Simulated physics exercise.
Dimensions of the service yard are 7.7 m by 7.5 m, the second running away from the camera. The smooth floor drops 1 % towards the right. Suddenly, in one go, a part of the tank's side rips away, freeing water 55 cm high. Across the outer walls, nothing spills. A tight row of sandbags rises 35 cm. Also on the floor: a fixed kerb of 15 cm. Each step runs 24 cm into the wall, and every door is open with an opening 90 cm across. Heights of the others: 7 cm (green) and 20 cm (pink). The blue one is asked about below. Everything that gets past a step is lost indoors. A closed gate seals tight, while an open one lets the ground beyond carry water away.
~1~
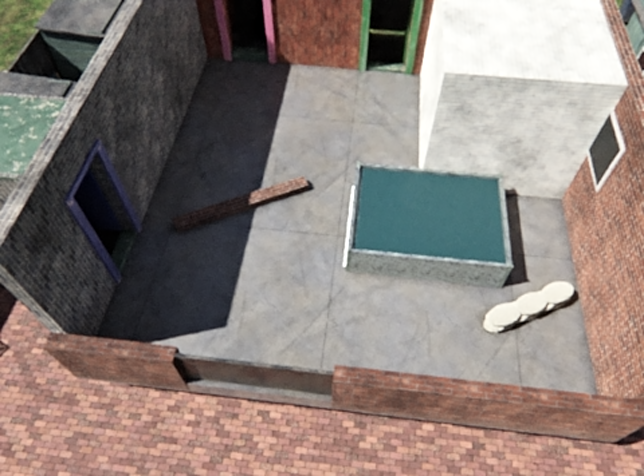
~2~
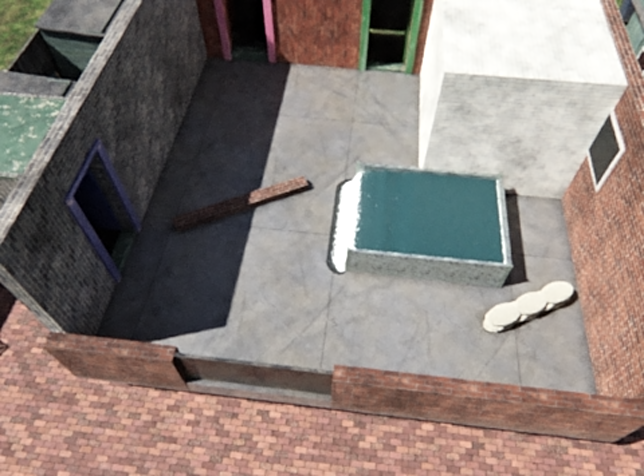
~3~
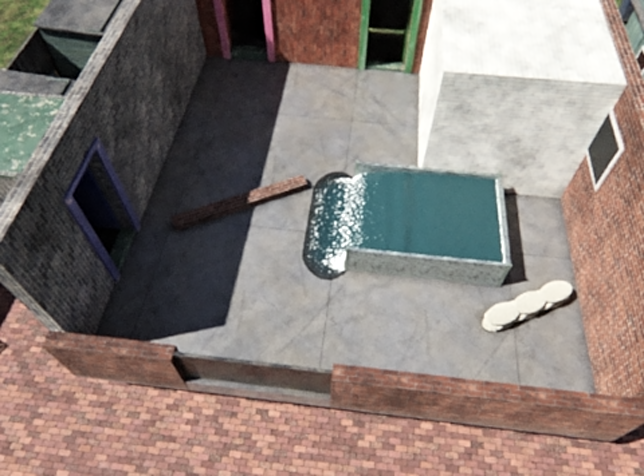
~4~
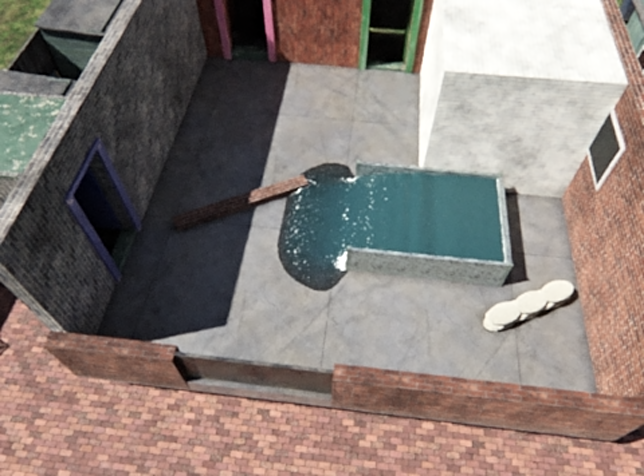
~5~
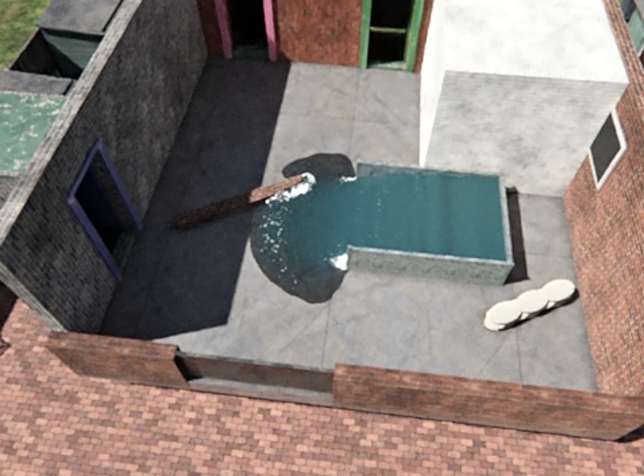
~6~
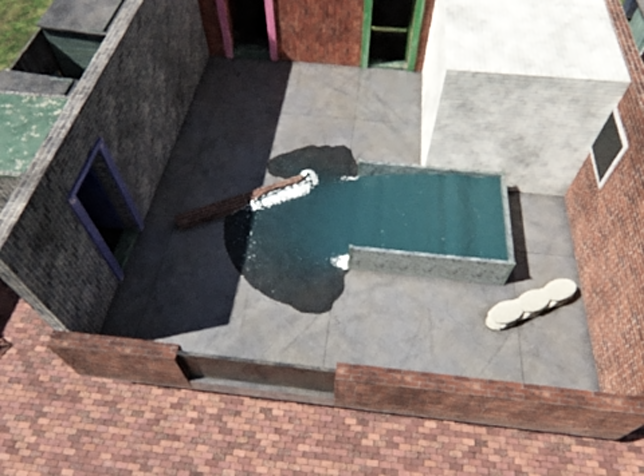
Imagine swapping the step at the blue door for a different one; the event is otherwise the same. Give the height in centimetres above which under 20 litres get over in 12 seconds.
20 cm.
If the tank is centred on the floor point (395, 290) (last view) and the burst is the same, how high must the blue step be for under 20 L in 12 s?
Some 27 cm.
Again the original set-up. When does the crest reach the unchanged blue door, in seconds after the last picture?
I'd say near 1.8 seconds.
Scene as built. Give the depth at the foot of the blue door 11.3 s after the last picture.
A ruler would read roughly 2.5 cm.
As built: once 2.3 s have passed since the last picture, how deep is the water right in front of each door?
Reading in centimetres: Blue = 21, green = 0, pink = 3.
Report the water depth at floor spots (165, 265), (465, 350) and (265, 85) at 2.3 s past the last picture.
Roughly 10, 0 and 2 cm, in turn.
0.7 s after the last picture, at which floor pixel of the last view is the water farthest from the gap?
Around pixel (131, 256).
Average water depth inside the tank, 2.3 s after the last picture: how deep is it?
Mean depth: Approx. 18 cm.
Then, 0.7 s after the last picture water covers 25 % of the floor, deepest (27 cm) near (310, 185); 6 cm at the blue door, 0 litres in over its 11 cm step.
Then, 2.3 s after the last picture water covers 55 % of the floor, deepest (40 cm) near (92, 353); 21 cm at the blue door, 78 litres in over its 11 cm step.
Then, 11.3 s after the last picture water covers 90 % of the floor, deepest (16 cm) near (556, 311); 2 cm at the blue door, 146 litres in over its 11 cm step.
At the blue door as built, the water peaked near 23 cm, 1.7 s after the last picture.
With a step of 16.5 cm, 54 litres would have come in within the 12 s; with 22.5 cm, 10 litres. So under 20 litres takes about 20 cm.
